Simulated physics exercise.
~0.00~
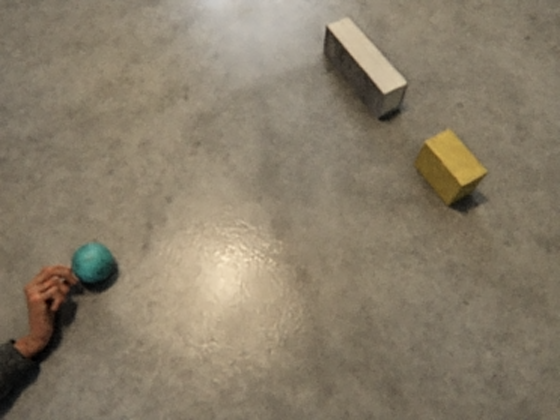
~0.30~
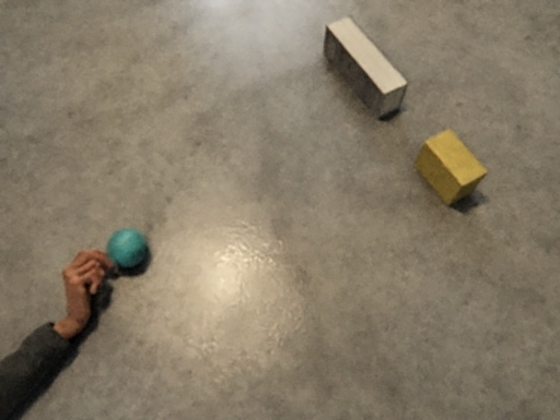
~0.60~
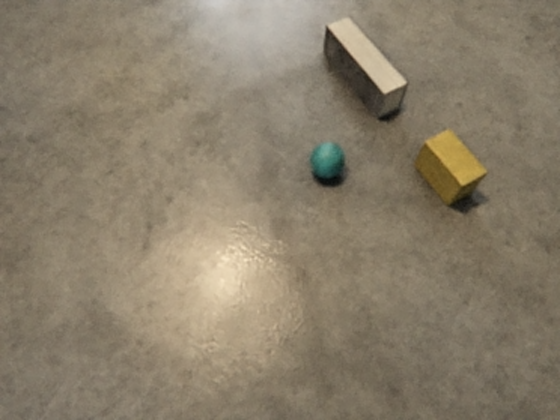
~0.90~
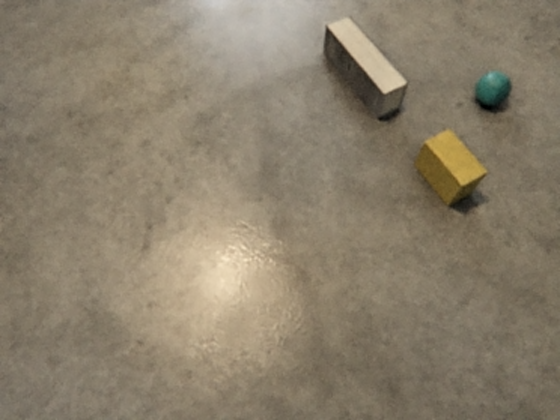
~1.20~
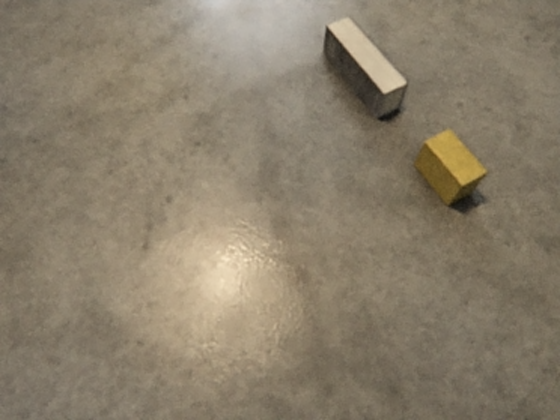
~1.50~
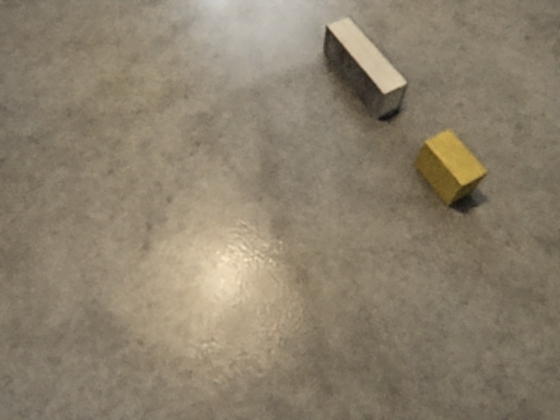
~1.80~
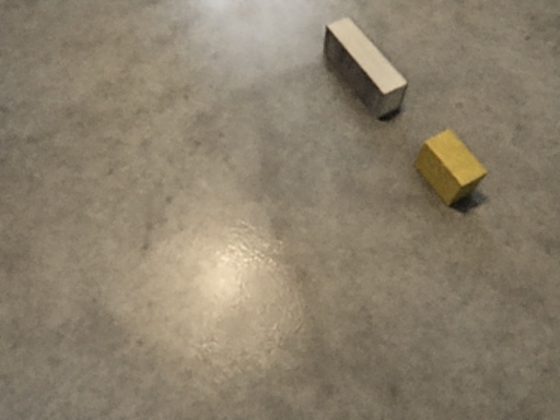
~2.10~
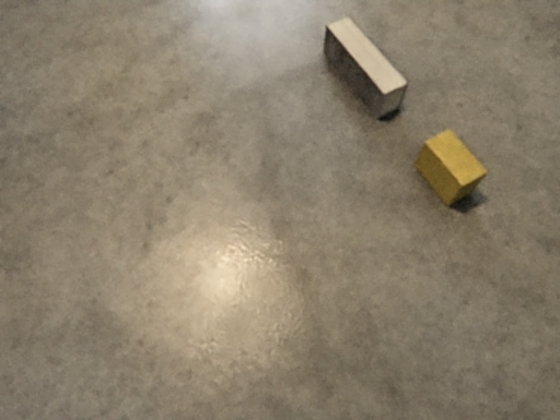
A mottled grey concrete floor with patches of reflected light is seen from high above. Towards the upper right, a long grey block-like object with a pale top and a yellow block stand a little apart, leaving a narrow gap between them. At the lower left, a dark-sleeved hand pushes a turquoise ball up and to the right, then lets go and leaves the view. The ball rolls on alone towards the opening, passes between the two objects and emerges beyond them. It then disappears from view, while both objects remain standing in their places.
